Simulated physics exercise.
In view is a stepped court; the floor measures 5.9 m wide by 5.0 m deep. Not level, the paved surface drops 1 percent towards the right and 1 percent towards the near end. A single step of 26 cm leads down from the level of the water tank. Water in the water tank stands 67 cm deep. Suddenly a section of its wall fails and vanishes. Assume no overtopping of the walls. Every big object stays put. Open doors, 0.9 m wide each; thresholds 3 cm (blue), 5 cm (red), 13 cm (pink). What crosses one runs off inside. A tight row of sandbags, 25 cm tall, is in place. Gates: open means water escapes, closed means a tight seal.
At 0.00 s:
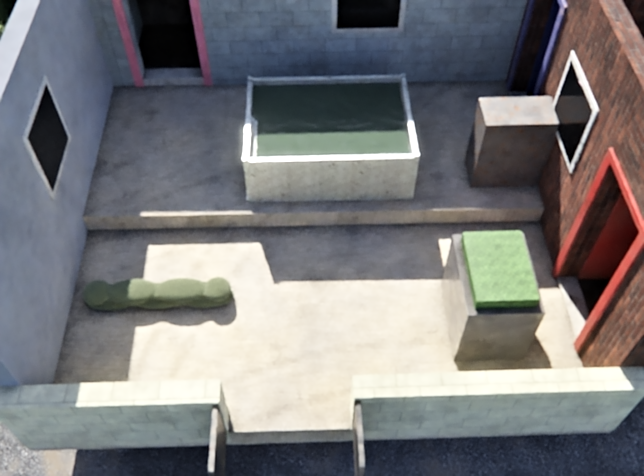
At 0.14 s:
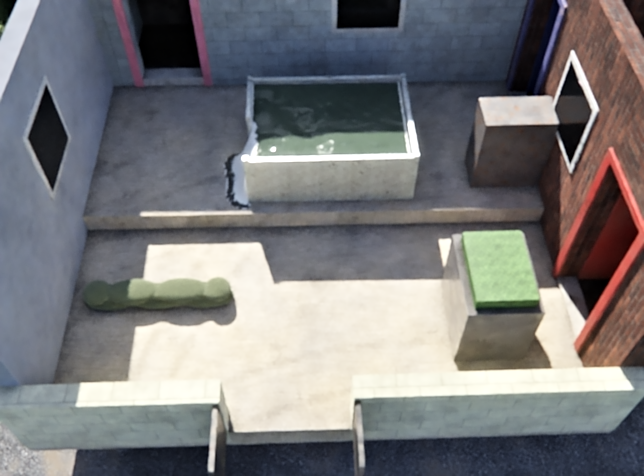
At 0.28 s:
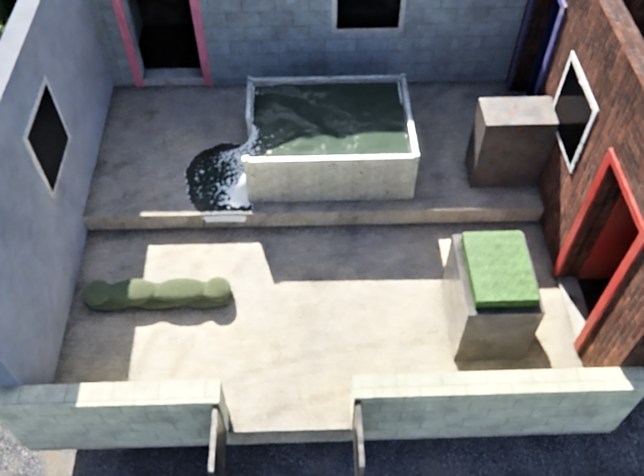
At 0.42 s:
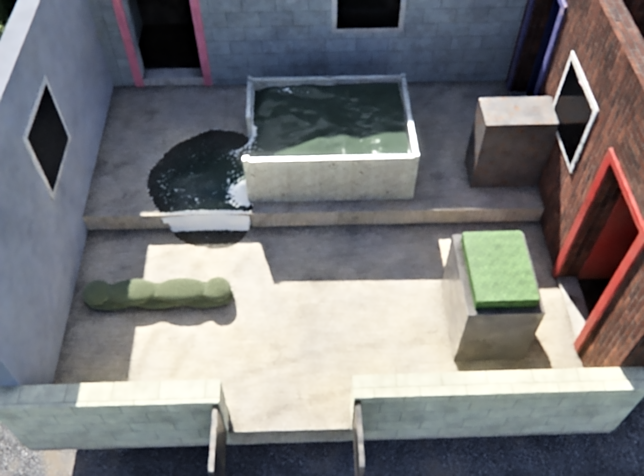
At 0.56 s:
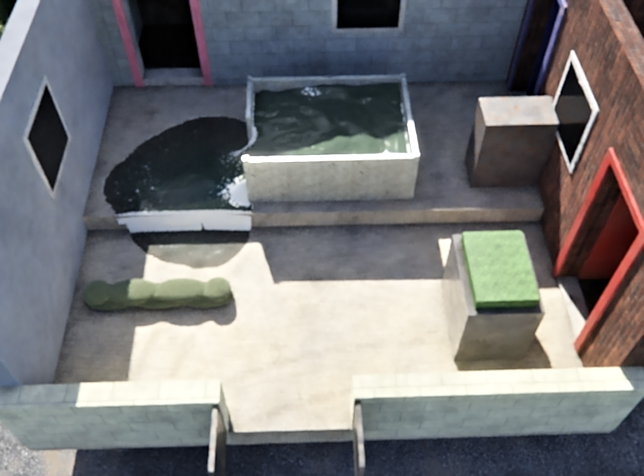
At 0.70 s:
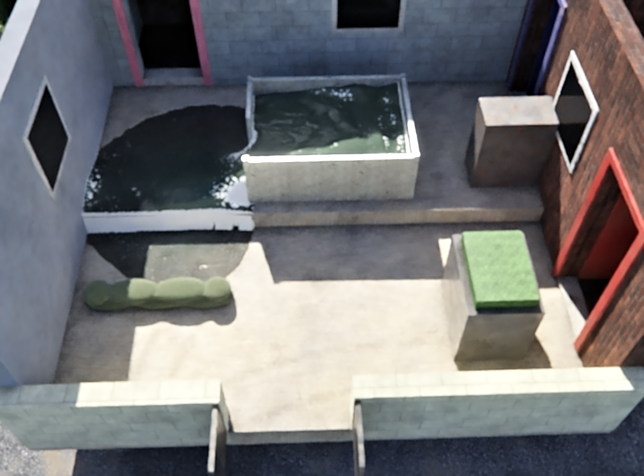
Dark water bursts out through the left side of a raised rectangular tank in a stepped courtyard, spreads in a widening pool across the upper level to the left wall, and runs over the step onto the lower paving.
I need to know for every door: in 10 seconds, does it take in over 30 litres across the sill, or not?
The blue door is flooded; the red door is flooded; the pink door is safe.
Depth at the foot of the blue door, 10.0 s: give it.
Around 7.0 cm deep.
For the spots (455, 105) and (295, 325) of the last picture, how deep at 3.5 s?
Depths as listed: 0 cm, then 2 cm.
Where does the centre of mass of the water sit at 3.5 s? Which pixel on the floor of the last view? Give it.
Near (232, 190).
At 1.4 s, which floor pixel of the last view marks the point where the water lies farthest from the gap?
At about (61, 354).
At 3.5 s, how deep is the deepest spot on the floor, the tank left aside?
Around 26 centimetres deep.
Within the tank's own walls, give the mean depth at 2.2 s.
Mean depth: About 37 cm.
After 1.4 s water covers 25 % of the floor and is deepest (37 cm) near (76, 287); blue door not reached, red door not reached, pink door 4 cm at the sill, 0 L in.
After 2.2 s water covers 30 % of the floor and is deepest (37 cm) near (87, 240); blue door not reached, red door not reached, pink door 14 cm at the sill, 0 L in.
After 3.5 s water covers 55 % of the floor and is deepest (26 cm) near (87, 240); blue door not reached, red door not reached, pink door 14 cm at the sill, 7 L in.
After 6.0 s water covers 85 % of the floor and is deepest (21 cm) near (106, 287); blue door 9 cm at the sill, 36 L in, red door 6 cm at the sill, 0 L in, pink door 8 cm at the sill, 10 L in.
After 10.0 s water covers 90 % of the floor and is deepest (15 cm) near (565, 401); blue door 7 cm at the sill, 116 L in, red door 11 cm at the sill, 71 L in, pink door 4 cm at the sill, 10 L in.
